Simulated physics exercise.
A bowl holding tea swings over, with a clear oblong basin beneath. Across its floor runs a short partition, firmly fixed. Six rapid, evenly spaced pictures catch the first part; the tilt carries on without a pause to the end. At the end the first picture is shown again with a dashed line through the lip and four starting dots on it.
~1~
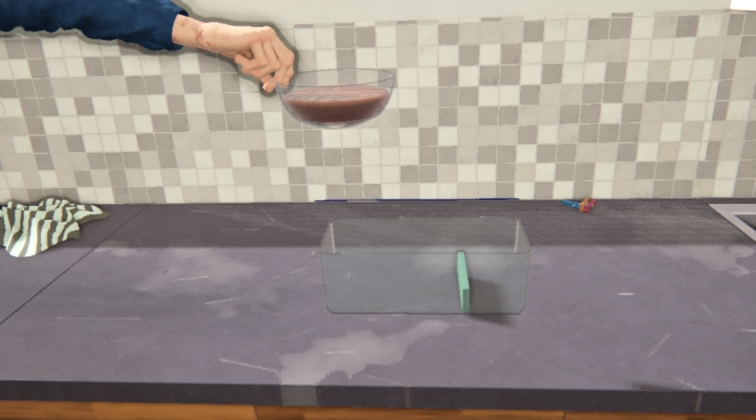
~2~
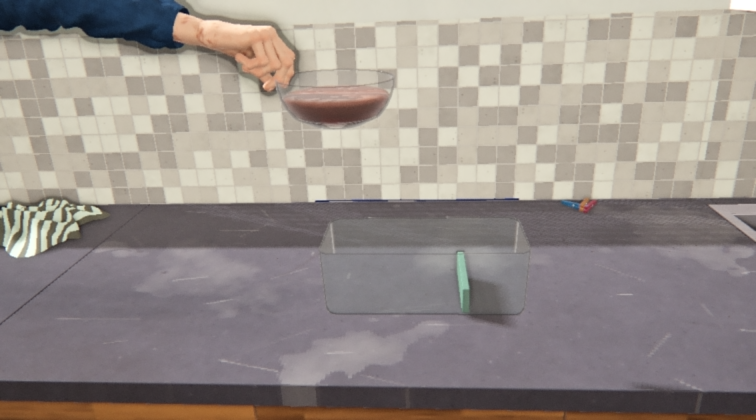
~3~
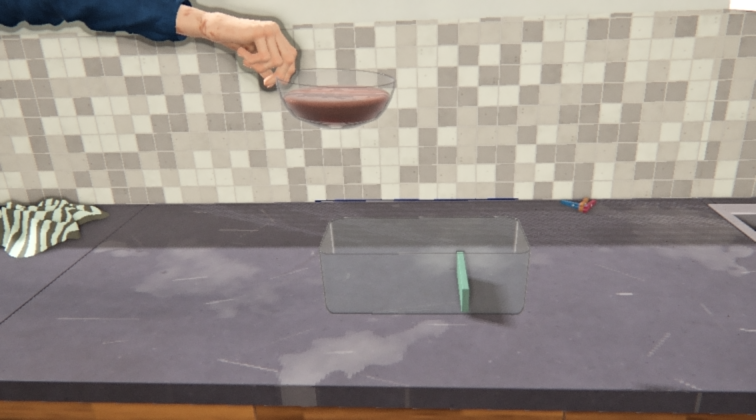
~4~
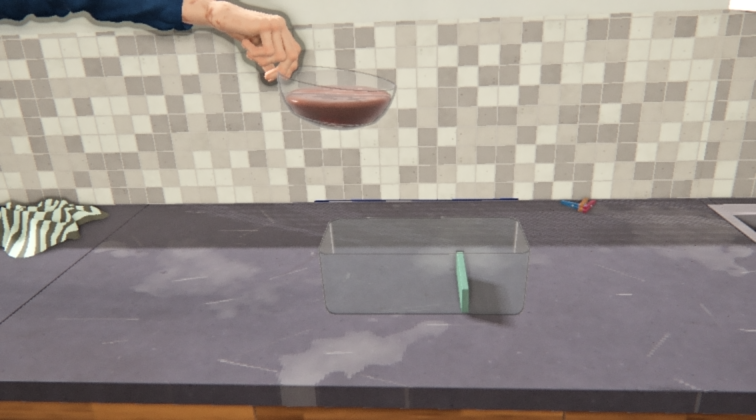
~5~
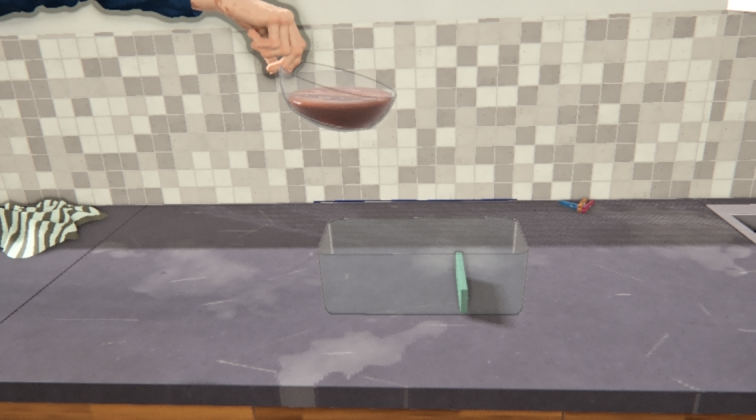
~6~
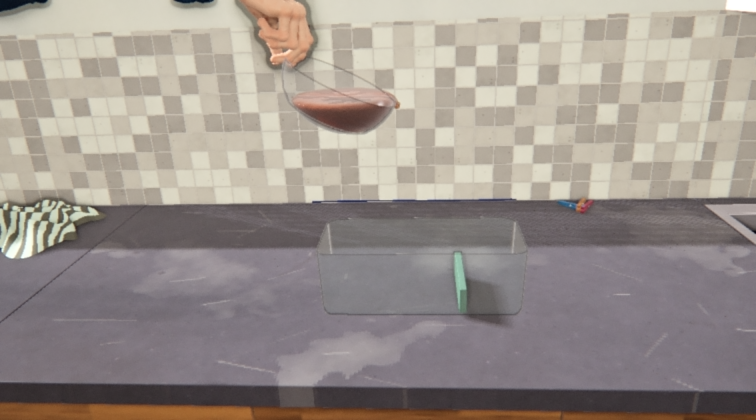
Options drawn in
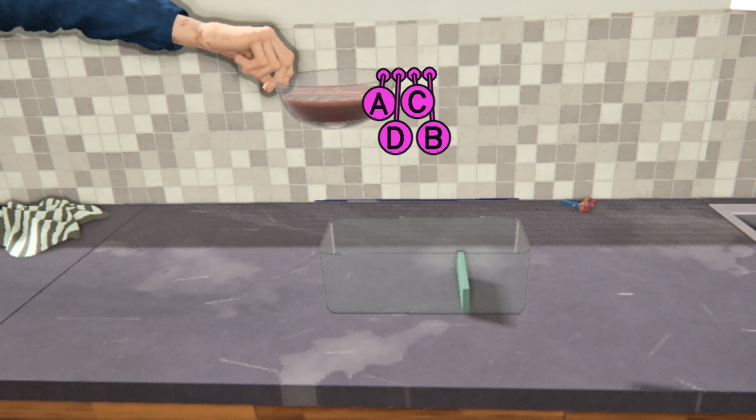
The clip opens with a hand at upper left holding a clear bowl of reddish-brown liquid level above a clear oblong basin with a short green partition, on a dark countertop. The hand rises slightly as it tilts the bowl steadily to the right, and the liquid reaches the lowered right rim.
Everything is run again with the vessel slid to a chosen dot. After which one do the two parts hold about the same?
Go for C.
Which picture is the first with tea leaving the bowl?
In picture 6.
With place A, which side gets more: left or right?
The left side.
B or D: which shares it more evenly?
The answer is B.
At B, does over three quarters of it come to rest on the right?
No.
In magenta, A at (383, 75); B at (429, 74); C at (414, 74); D at (398, 75).
Choosing A, about 93 % ends left of the wall and 5 % right of it.
Choosing B, about 36 % ends left of the wall and 62 % right of it.
Choosing C, about 53 % ends left of the wall and 45 % right of it.
Choosing D, about 81 % ends left of the wall and 17 % right of it.
